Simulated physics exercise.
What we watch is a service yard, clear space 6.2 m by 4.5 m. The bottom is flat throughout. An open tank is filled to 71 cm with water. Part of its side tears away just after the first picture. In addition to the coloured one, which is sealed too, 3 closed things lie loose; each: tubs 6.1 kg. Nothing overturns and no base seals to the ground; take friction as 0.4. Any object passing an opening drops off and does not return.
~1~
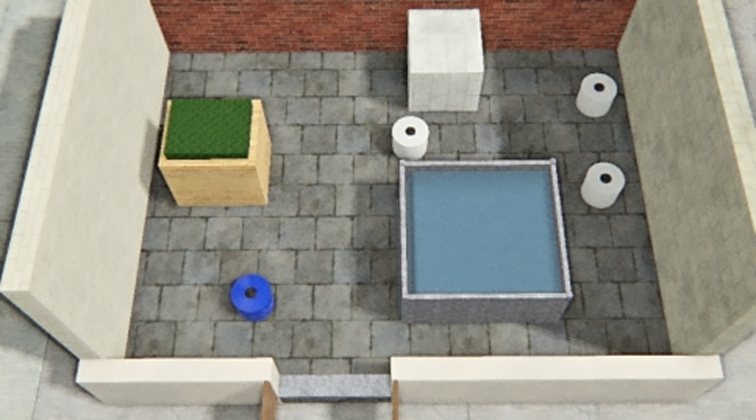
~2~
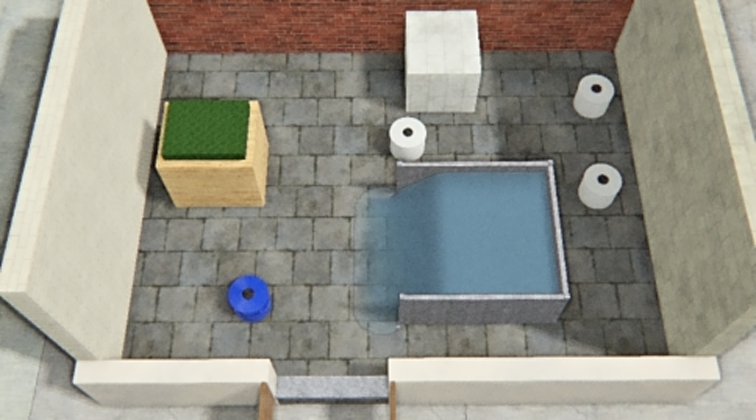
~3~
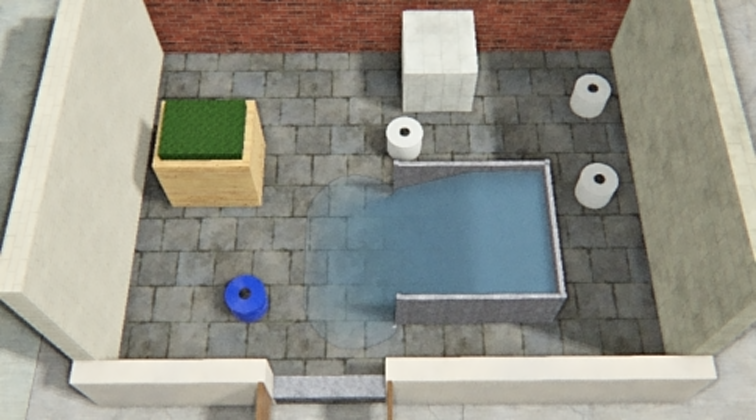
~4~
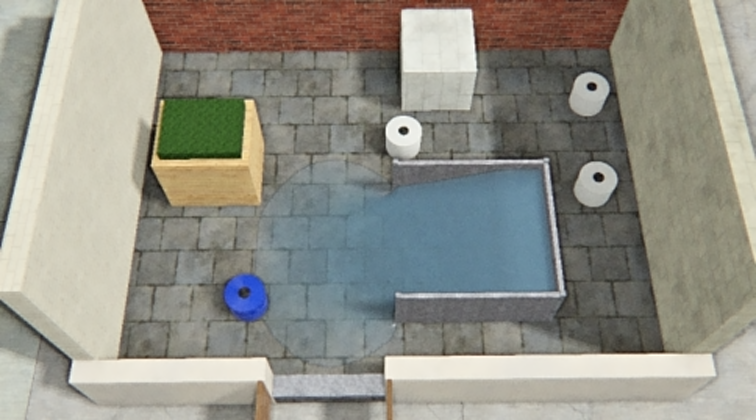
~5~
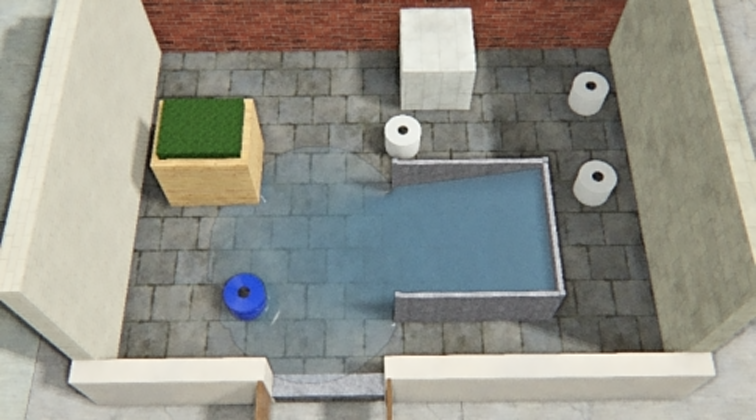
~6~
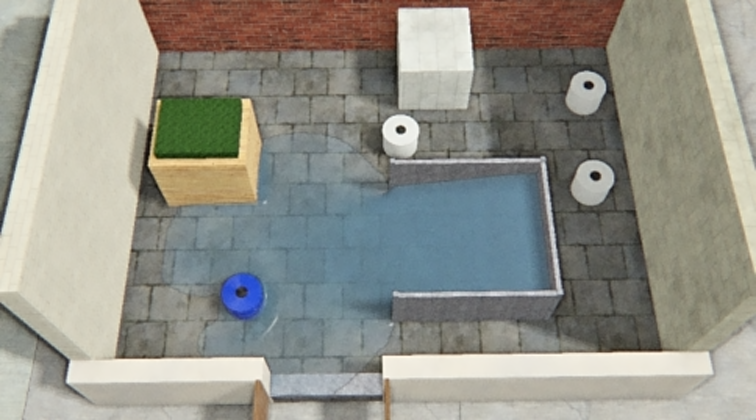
To begin with, a rectangular tank of water stands in a walled yard alongside a blue tub, white cylinders and two boxes. Its left side then opens, and water spreads leftward over the flat paving in a widening sheet. The water surrounds the blue tub, while the loose objects show no clear movement.
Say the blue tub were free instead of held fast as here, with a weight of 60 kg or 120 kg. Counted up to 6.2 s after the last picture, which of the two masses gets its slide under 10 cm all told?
Doubling the load is necessary and sufficient.
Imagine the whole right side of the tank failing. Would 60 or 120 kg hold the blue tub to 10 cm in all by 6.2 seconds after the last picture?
Under that change, the lighter pick does it.
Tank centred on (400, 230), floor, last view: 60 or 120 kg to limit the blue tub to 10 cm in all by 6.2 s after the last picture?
In that case only the heavier mass works.
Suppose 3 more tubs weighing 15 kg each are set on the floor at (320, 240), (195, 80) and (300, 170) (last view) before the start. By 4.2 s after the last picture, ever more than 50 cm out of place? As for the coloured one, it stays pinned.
Order as listed: Outside the limit, outside the limit, outside the limit.
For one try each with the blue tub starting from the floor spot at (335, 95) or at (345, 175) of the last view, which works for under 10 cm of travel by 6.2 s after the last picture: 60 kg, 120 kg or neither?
Respectively, first option suffices; first option suffices.
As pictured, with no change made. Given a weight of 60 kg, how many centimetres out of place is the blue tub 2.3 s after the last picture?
I'd put it at roughly 30 cm.
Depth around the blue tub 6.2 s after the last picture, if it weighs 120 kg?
Close to 7 cm deep.
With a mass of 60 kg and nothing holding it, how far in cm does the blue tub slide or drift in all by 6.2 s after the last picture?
Adding it all up, something like 80 cm.
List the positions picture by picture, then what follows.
The blue tub at (251, 293) rests on the ground; water covers 2.6 m2; 0 of 4 have shifted, in the first picture.
The blue tub at (248, 294) rests on the ground; 3.5 m2 under water; 0 of 4 have shifted, in the second picture.
The blue tub at (245, 294), on the bottom; 4.8 m2 under water; 0 of 4 have shifted, in the third picture.
The blue tub at (245, 293), on the bottom; water covers 6.3 m2; 0 of 4 have shifted, in the fourth picture.
The blue tub at (244, 293), on the bottom; 7.7 m2 under water; 0 of 4 have shifted, in the fifth picture.
The blue tub at (242, 292), on the bottom; water covers 9.0 m2; 0 of 4 have shifted, in the sixth picture.
Then, 0.6 s after the last picture the blue tub would be 25 cm from its start with 60 kg and 0 cm from its start with 120 kg; 15 cm of water round it then.
Then, 2.3 s after the last picture the blue tub would be 32 cm from its start with 60 kg and 0 cm from its start with 120 kg; 20 cm of water round it then.
Then, 4.2 s after the last picture the blue tub would be 28 cm from its start with 60 kg and 0 cm from its start with 120 kg; 12 cm of water round it then.
Then, 6.2 s after the last picture the blue tub would be 28 cm from its start with 60 kg and 0 cm from its start with 120 kg; 7 cm of water round it then.
